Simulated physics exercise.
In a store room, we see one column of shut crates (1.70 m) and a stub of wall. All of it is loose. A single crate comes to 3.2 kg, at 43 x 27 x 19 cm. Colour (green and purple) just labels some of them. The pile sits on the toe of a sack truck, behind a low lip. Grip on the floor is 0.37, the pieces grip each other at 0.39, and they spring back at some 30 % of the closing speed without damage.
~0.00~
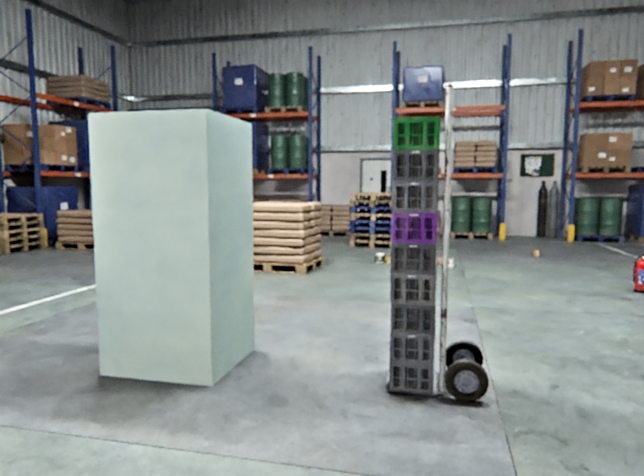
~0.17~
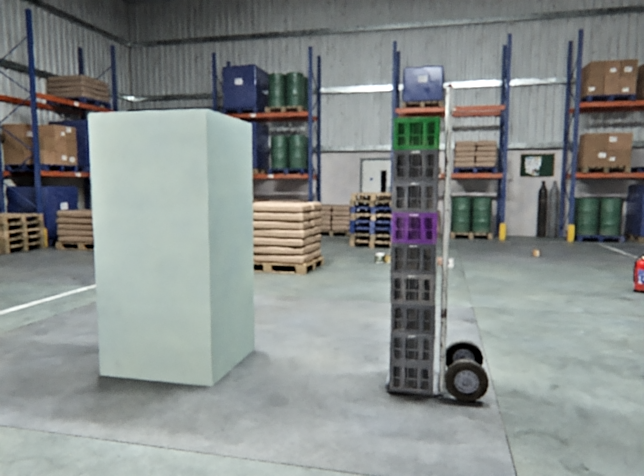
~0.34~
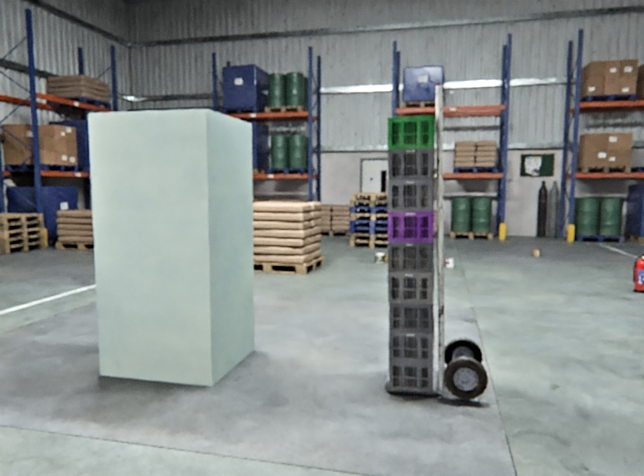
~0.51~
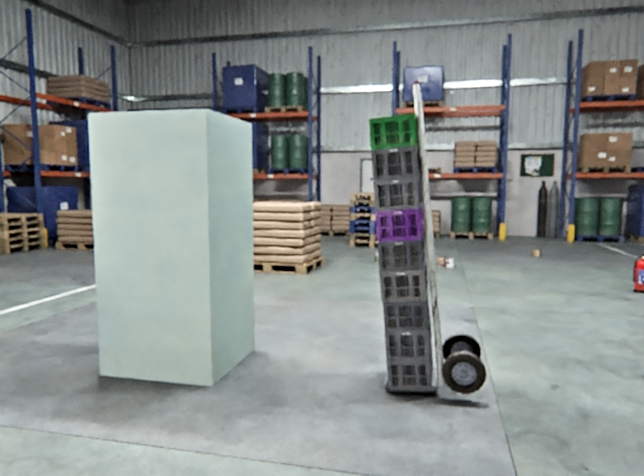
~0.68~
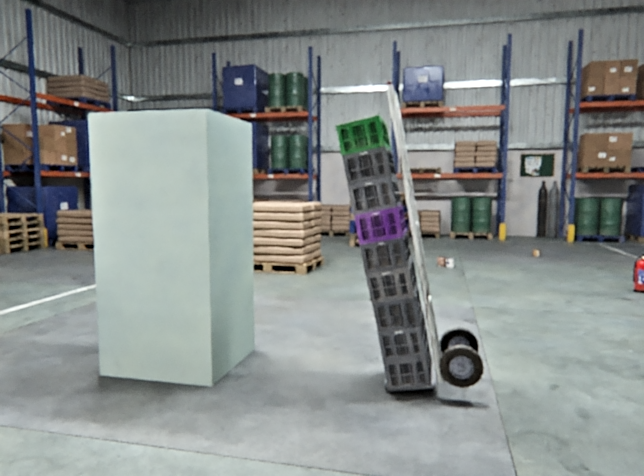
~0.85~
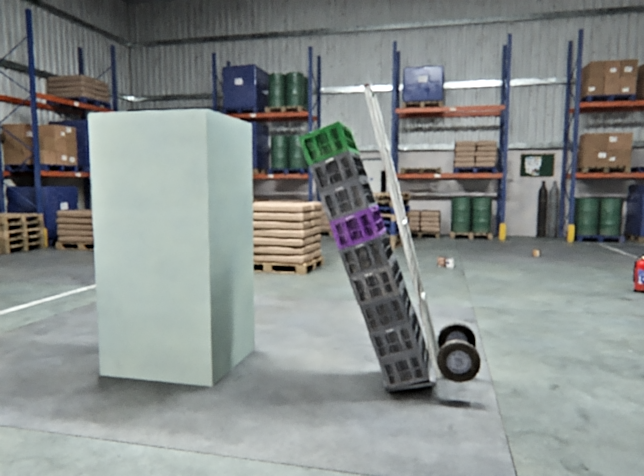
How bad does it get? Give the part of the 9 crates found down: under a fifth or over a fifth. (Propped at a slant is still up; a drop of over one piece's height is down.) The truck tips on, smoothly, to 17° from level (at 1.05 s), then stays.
It comes to over a fifth.
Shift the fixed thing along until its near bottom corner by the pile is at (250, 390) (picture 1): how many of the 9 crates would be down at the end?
Then 2.
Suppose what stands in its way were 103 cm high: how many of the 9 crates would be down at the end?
Then 6.
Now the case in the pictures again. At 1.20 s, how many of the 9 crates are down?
4 by then.
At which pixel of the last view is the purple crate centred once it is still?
At about (280, 275).
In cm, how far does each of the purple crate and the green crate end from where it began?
About: Purple 100, green 120.
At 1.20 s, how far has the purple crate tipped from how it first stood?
Some 40°.
By 0.98 s, none of the 9 crates down, 9 disturbed; purple crate tilted 28°; green crate tilted 28°, 12 cm lower.
By 1.20 s, 4 of the 9 crates down; purple crate tilted 44°, 21 cm lower; green crate tilted 44°, 30 cm lower.
When it is over (2.1 s), 6 of the 9 crates down; purple crate tilted 51°, 37 cm lower; green crate tilted 10°, 32 cm lower. That is 67 per cent. In pixels of the last frame, middles, purple crate near (280, 275), green crate near (253, 187).
